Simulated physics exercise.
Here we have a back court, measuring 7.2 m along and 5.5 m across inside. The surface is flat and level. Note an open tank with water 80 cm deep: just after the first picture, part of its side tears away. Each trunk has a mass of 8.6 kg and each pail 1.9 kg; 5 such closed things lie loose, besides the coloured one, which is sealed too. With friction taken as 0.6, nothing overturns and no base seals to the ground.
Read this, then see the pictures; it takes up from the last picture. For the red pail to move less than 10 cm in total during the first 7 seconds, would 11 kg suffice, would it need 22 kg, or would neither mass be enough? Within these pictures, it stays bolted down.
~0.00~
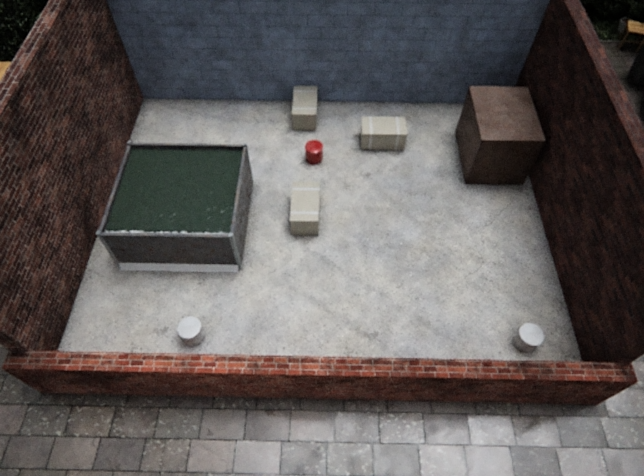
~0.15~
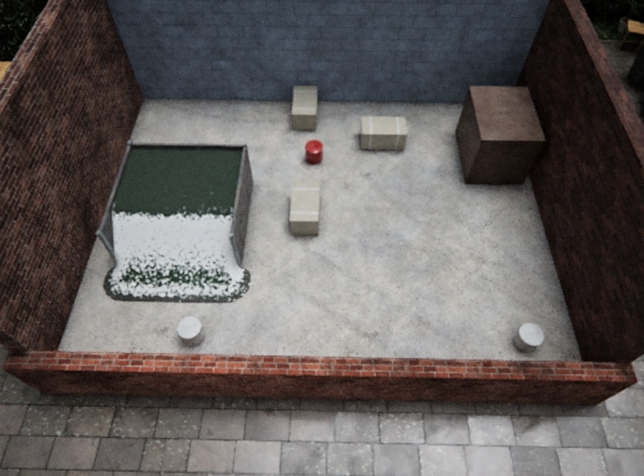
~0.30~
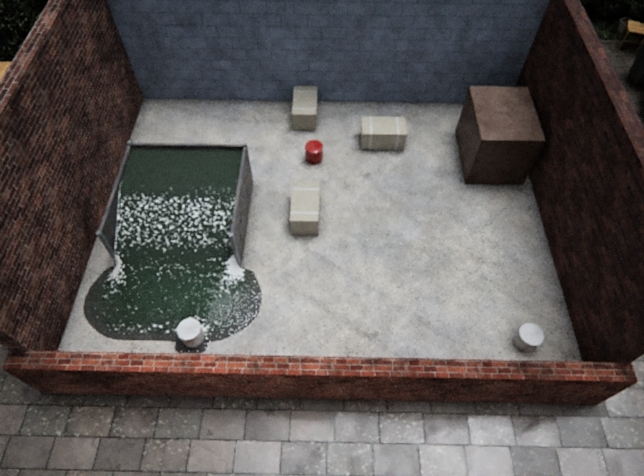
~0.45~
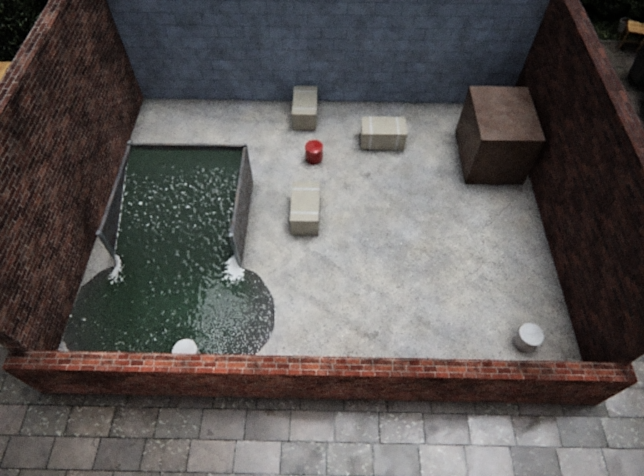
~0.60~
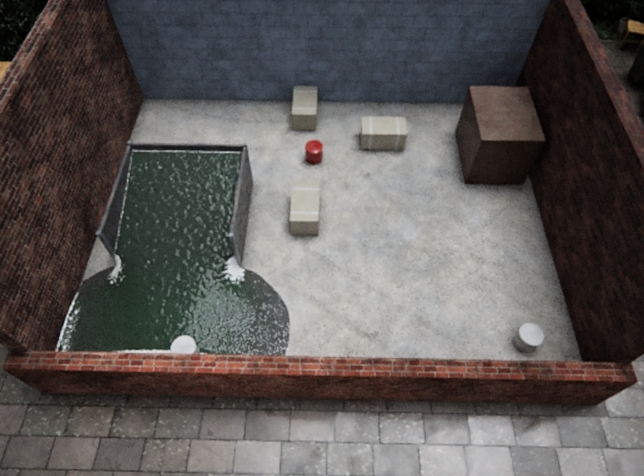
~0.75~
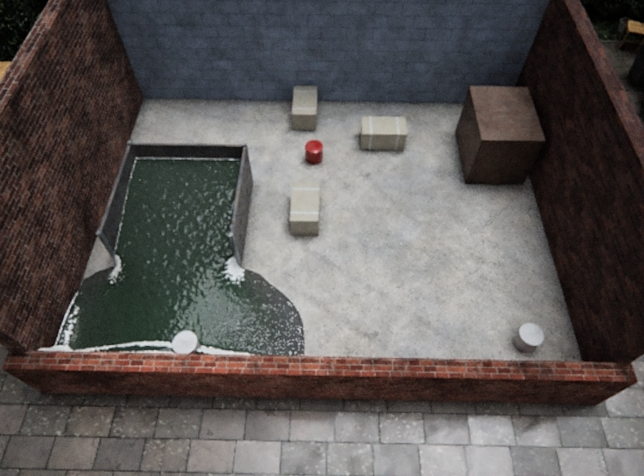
Looks to me like the lighter choice suffices.
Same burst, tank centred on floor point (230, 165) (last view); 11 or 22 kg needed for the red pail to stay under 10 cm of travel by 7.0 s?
Then the outcome is clear: Even the lighter works.
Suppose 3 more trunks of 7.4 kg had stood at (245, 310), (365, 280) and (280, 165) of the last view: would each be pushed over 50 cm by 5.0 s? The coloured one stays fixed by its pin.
Order as listed: Outside the limit, outside the limit, inside the limit.
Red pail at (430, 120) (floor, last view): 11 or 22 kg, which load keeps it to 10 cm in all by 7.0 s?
Looks like the outcome is this: The lighter one does it.
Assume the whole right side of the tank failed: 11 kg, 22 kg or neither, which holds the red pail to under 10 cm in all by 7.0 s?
Well, in that case only the heavy one does.
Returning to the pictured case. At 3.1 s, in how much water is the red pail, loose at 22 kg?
Close to 0 cm deep.
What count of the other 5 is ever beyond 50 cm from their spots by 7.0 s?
It works out to 4.
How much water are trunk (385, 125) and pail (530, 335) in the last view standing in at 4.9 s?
Around 1 cm and 15 cm.
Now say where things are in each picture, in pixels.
The first picture shows the red pail at (314, 146) rests on the ground; water covers 3.1 m2; 0 of 6 have shifted.
The second picture shows the red pail at (314, 146) rests on the ground; 4.2 m2 under water; 0 of 6 have shifted.
The third picture shows the red pail at (314, 146), on the bottom; water covers 5.7 m2; 0 of 6 have shifted.
The fourth picture shows the red pail at (314, 146), on the bottom; water covers 7.3 m2; 1 of 6 have shifted.
The fifth picture shows the red pail at (314, 146) rests on the ground; 7.8 m2 under water; 1 of 6 have shifted.
The sixth picture shows the red pail at (314, 146) rests on the ground; 8.1 m2 under water; 1 of 6 have shifted.
After 1.4 s the red pail would be 0 cm from its start with 11 kg and 0 cm from its start with 22 kg; 0 cm of water round it then.
After 3.1 s the red pail would be 0 cm from its start with 11 kg and 0 cm from its start with 22 kg; 0 cm of water round it then.
After 4.9 s the red pail would be 0 cm from its start with 11 kg and 0 cm from its start with 22 kg; 3 cm of water round it then.
After 7.0 s the red pail would be 0 cm from its start with 11 kg and 0 cm from its start with 22 kg; 5 cm of water round it then.
